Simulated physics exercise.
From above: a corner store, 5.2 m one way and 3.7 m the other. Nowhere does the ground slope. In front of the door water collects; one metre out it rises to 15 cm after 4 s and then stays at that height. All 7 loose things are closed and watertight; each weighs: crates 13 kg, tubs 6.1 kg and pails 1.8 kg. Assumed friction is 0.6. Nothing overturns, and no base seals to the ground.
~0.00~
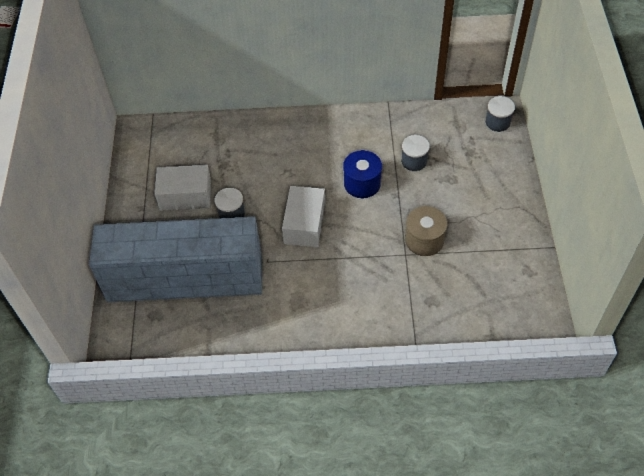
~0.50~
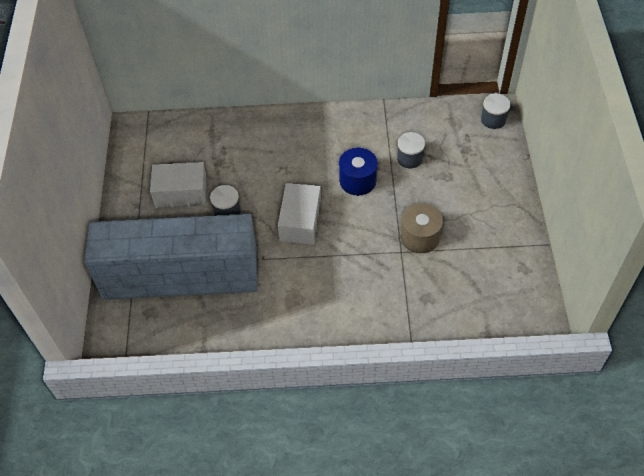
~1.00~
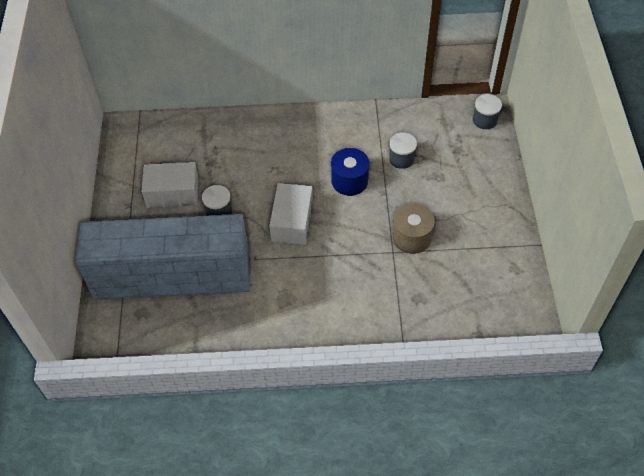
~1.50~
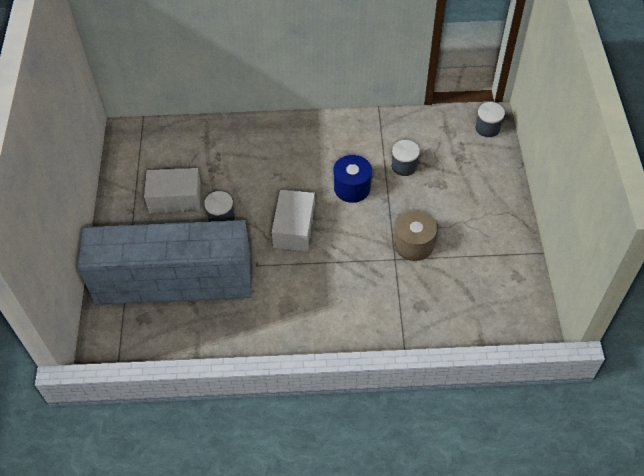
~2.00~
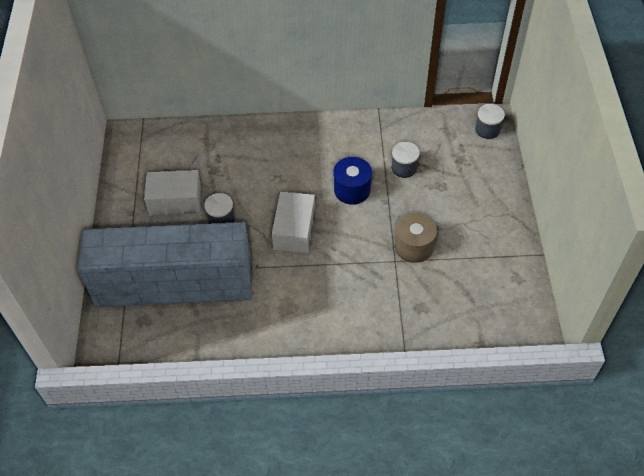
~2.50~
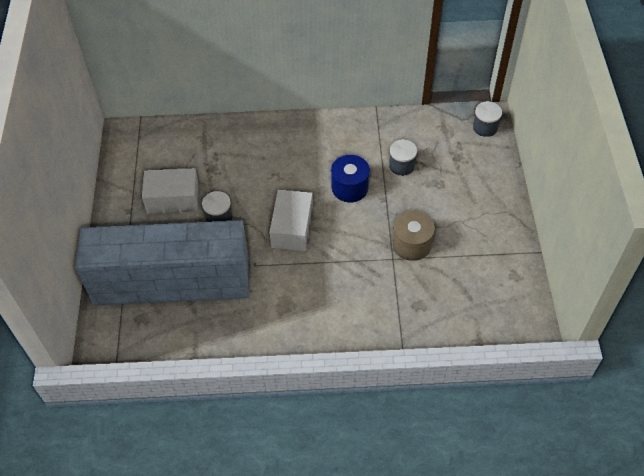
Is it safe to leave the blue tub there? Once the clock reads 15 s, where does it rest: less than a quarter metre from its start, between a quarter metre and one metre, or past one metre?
It rests less than a quarter metre from its start.
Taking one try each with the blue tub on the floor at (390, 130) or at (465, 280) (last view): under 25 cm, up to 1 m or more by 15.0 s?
Going in order, it barely budges and then it gets pushed a long way.
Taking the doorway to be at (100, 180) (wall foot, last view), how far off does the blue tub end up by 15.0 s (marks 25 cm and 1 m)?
Result for the blue tub - essentially stationary.
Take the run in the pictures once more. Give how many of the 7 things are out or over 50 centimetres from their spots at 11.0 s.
Count: 2.
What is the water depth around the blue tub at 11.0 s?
About 2 cm.
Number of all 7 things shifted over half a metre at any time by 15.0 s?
3.
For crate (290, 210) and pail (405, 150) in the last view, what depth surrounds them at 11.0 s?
Depth approx. 2 cm / 3 cm.
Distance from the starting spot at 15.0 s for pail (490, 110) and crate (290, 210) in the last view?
The first is 550 cm from its start, the second 0 cm.
After 3.5 s the blue tub is near (350, 170), 0.0 m from its start, aground; 0 afloat.
After 6.8 s the blue tub is near (350, 170), 0.0 m from its start, aground; 2 afloat.
After 11.0 s the blue tub is near (350, 170), 0.0 m from its start, aground; 2 afloat.
After 15.0 s the blue tub is near (350, 170), 0.0 m from its start, aground; 2 afloat.
